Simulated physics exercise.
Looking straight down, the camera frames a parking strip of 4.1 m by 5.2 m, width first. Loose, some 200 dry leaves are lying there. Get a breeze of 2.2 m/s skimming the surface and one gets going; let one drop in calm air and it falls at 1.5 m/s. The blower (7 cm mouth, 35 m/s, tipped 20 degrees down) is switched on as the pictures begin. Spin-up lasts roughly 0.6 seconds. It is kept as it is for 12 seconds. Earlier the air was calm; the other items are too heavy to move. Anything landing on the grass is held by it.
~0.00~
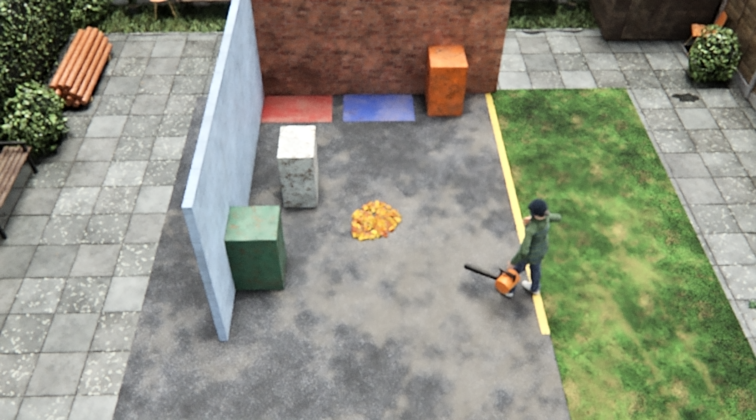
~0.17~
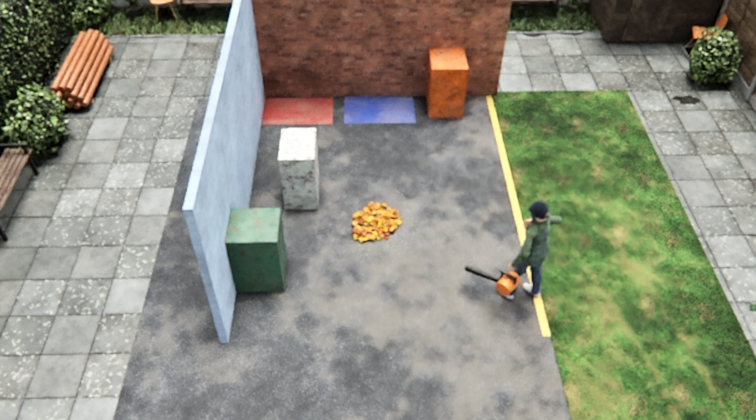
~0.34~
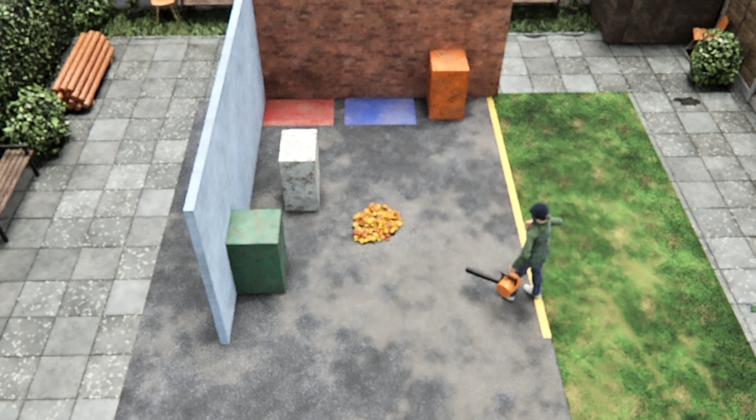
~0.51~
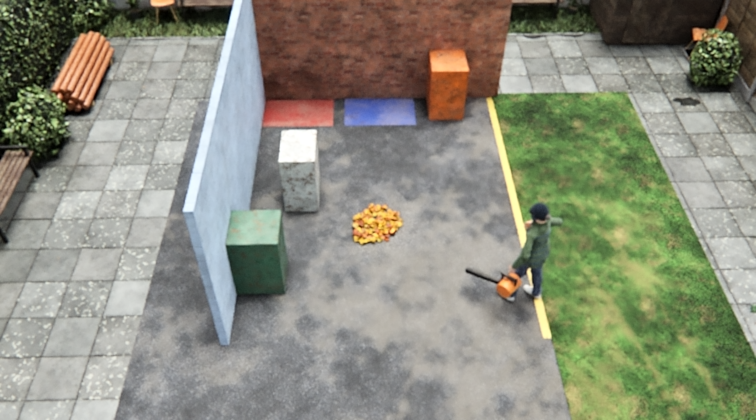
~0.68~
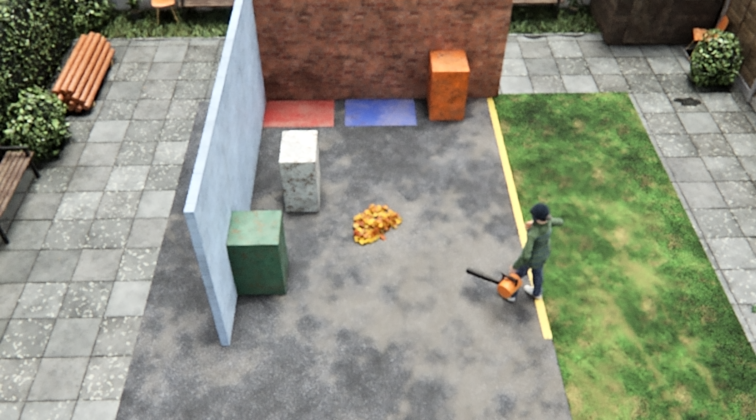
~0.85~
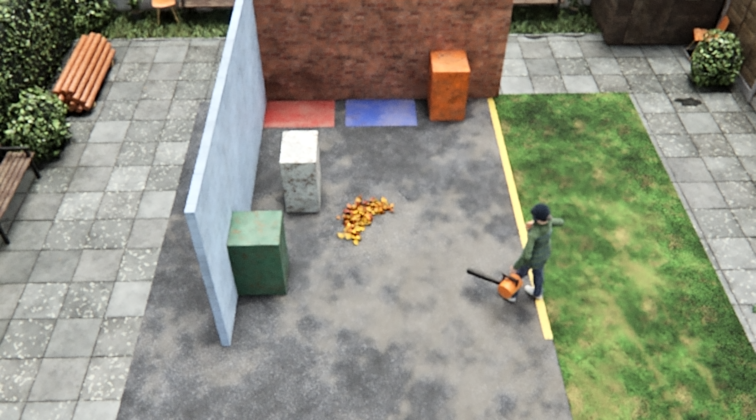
A round pile of orange-yellow dry leaves lies undisturbed on a grey parking strip while a person in green stands at the yellow line on the right, pointing an orange blower toward it. Then the pile's edges shift, and most of the leaves spread slightly leftward into a looser, uneven patch.
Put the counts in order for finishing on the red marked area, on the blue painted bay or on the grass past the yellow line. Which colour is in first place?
It is red that takes the most.
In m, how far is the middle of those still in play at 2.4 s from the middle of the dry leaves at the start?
The centre ends up some 2.0 m from the start.
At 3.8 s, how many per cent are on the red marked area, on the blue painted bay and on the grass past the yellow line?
Roughly 40 % red, 0 % blue and 0 % yellow.
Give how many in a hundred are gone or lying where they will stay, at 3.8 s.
That works out to some 20 %.
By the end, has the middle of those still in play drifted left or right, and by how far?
To the left, by about 1.4 m.
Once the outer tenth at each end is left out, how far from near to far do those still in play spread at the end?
Around 2.4 m.
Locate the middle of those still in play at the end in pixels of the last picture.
The middle is around pixel (287, 121).
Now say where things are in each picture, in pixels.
In the first picture, the middle of the dry leaves is near (376, 221), none has stirred yet and the mouth of the blower is at (466, 266).
In the second picture, the middle of the dry leaves is near (376, 222), none has stirred yet, the red marked area is centred on (298, 111), the yellow line is centred on (516, 195) and the blue painted bay is centred on (379, 110).
In the third picture, the middle of the dry leaves is near (377, 224), none has stirred yet, the top of a bin is at (298, 145) and the top of a bin is at (254, 226).
In the fourth picture, the middle of the dry leaves is near (377, 224) and none has stirred yet.
In the fifth picture, the middle of the dry leaves is near (375, 224), the farthest in sight from the blower is at (366, 212) and about 10 % have left their places.
In the sixth picture, the middle of the dry leaves is near (362, 217), the farthest in sight from the blower is at (350, 206) and about 75 % have left their places.
After 2.4 s, 14 % are on the red marked area, 0 % on the grass past the yellow line and 0 % on the blue painted bay; the middle of those still in play is near (308, 153); 10 % have settled or left.
After 3.8 s, 38 % are on the red marked area, 0 % on the grass past the yellow line and 0 % on the blue painted bay; the middle of those still in play is near (299, 139); 21 % have settled or left.
After 6.6 s, 51 % are on the red marked area, 0 % on the grass past the yellow line and 0 % on the blue painted bay; the middle of those still in play is near (293, 126); 36 % have settled or left.
After 12.0 s, at the end, 59 % are on the red marked area, 0 % on the grass past the yellow line and 0 % on the blue painted bay; the middle of those still in play is near (287, 121).
